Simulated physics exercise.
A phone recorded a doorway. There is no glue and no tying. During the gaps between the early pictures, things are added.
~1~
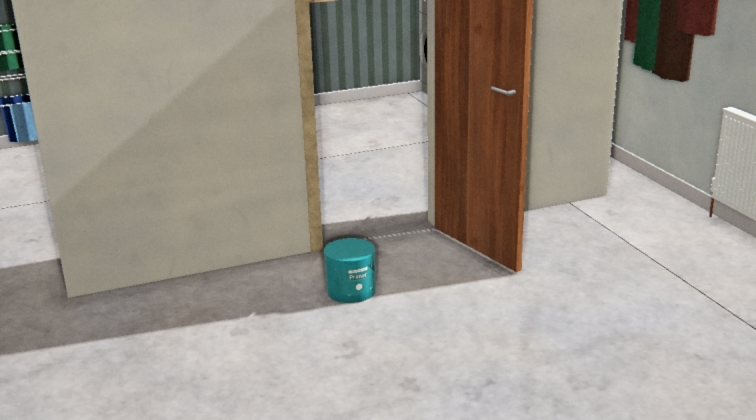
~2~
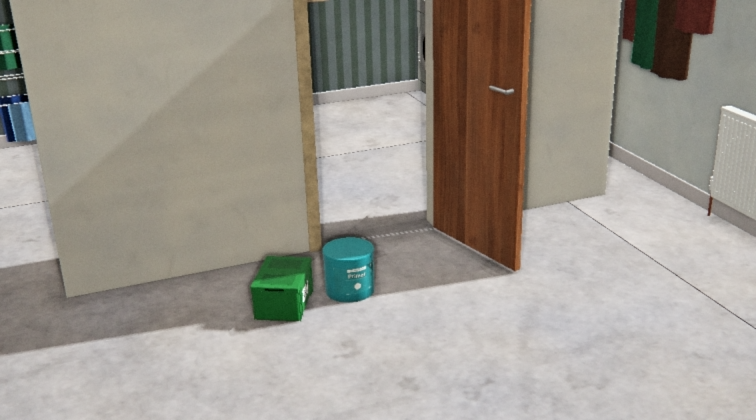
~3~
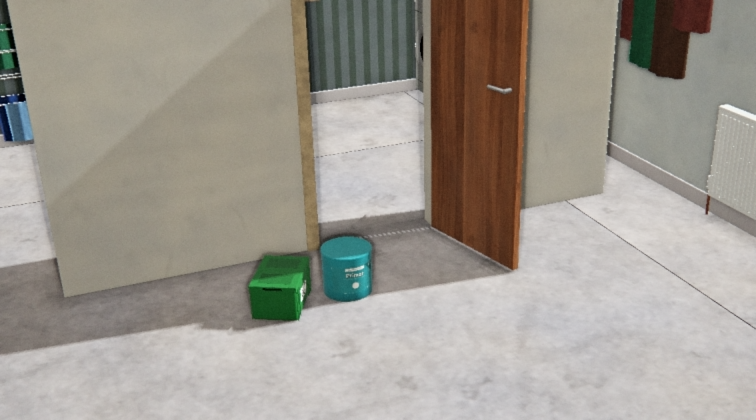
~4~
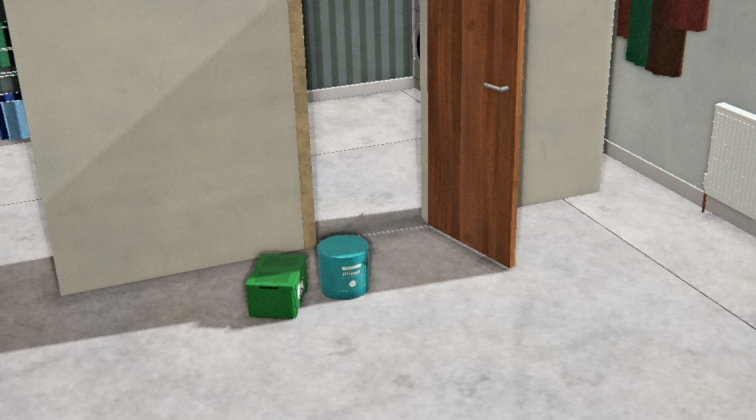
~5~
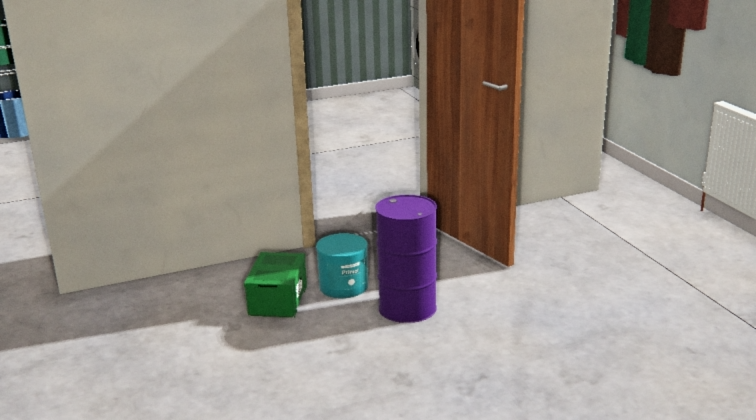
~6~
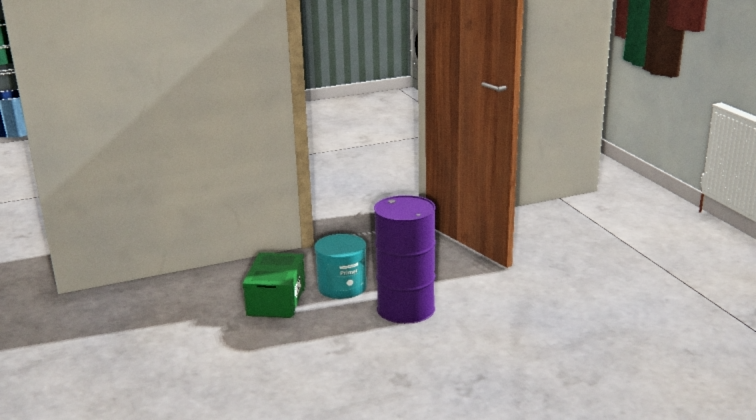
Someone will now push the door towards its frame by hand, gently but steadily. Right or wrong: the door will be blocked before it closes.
Wrong.
Then, 0.60 s after the last picture, door 86° open.
Then, 1.00 s after the last picture, door 60° open.
Then, 1.30 s after the last picture, door 38° open.
Then, 1.70 s after the last picture, door 8° open.
At rest, door 0° open; all 3 in place. Seen from the same camera at the end, purple drum near (405, 259).
